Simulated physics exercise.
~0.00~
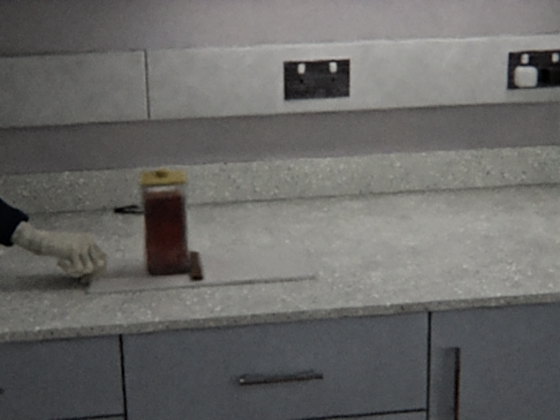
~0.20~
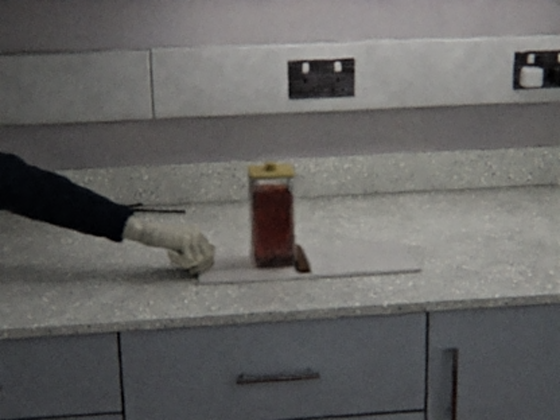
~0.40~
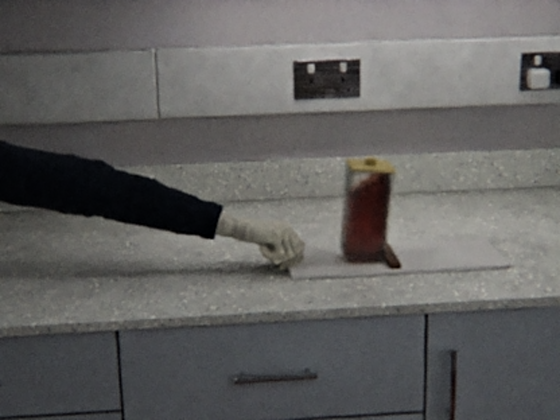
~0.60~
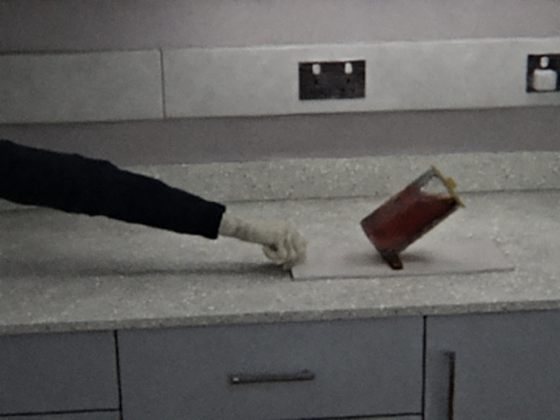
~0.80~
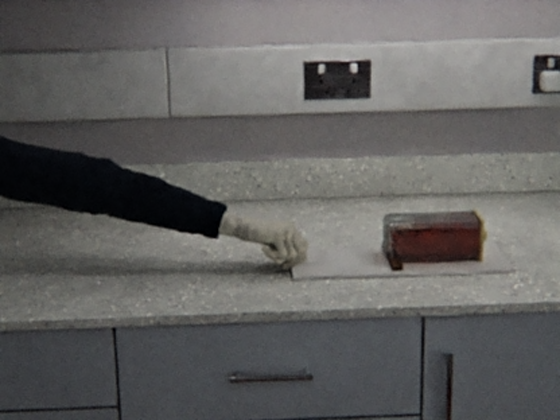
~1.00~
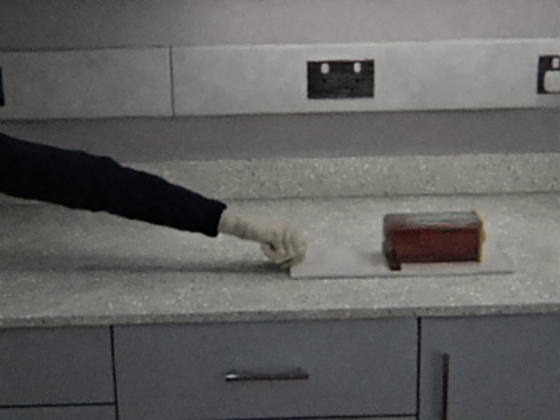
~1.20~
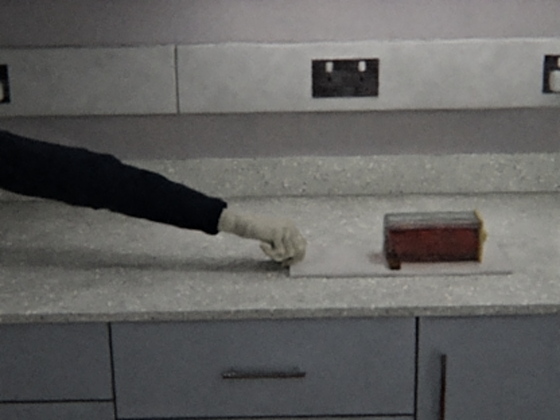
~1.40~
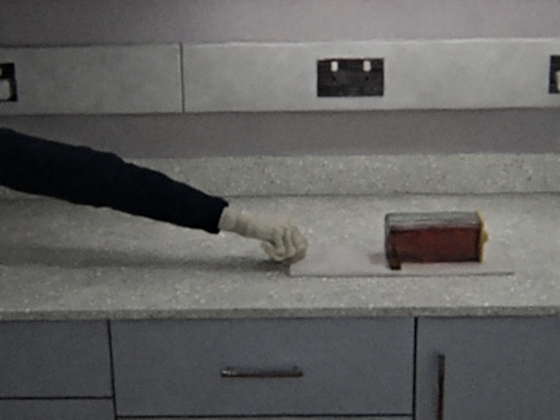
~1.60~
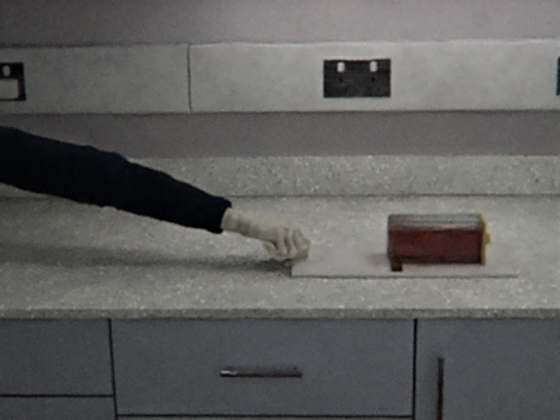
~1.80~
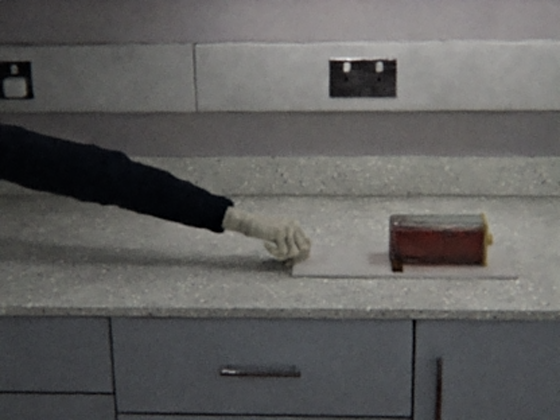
A gloved hand slides a board right, stops, and the square bottle topples onto its side.
